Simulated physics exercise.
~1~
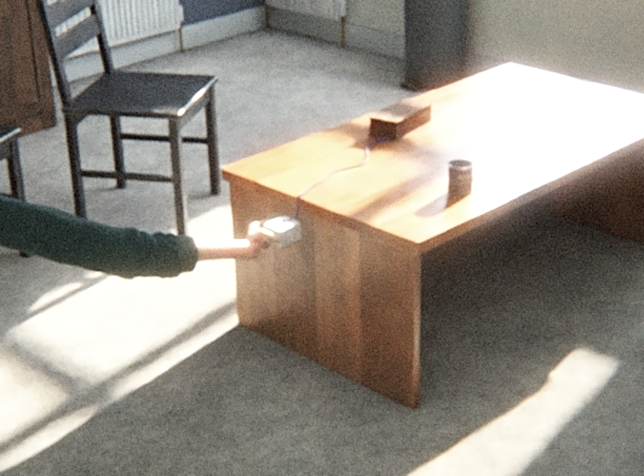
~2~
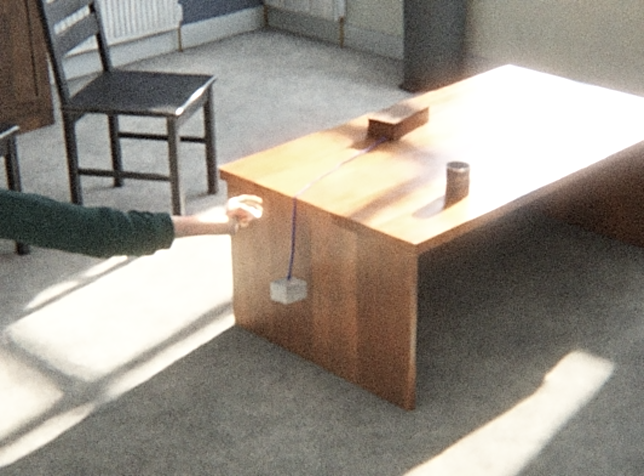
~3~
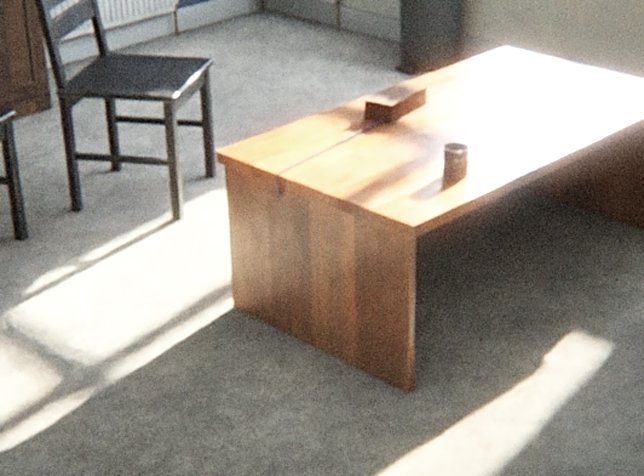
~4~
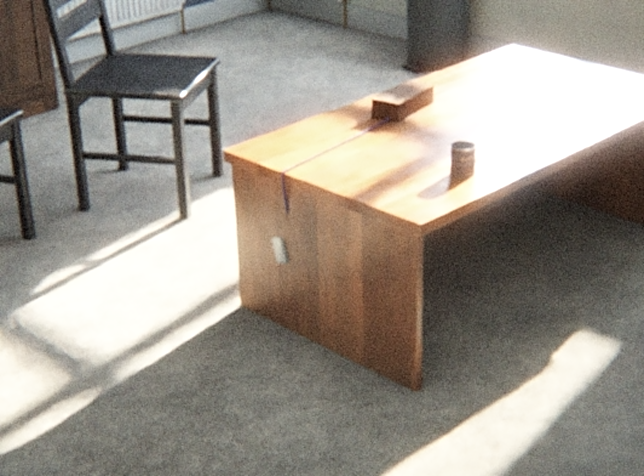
Hand releasing a white block on a string past a wooden desk's end, the block dropping and left dangling, brick and cup unmoved.
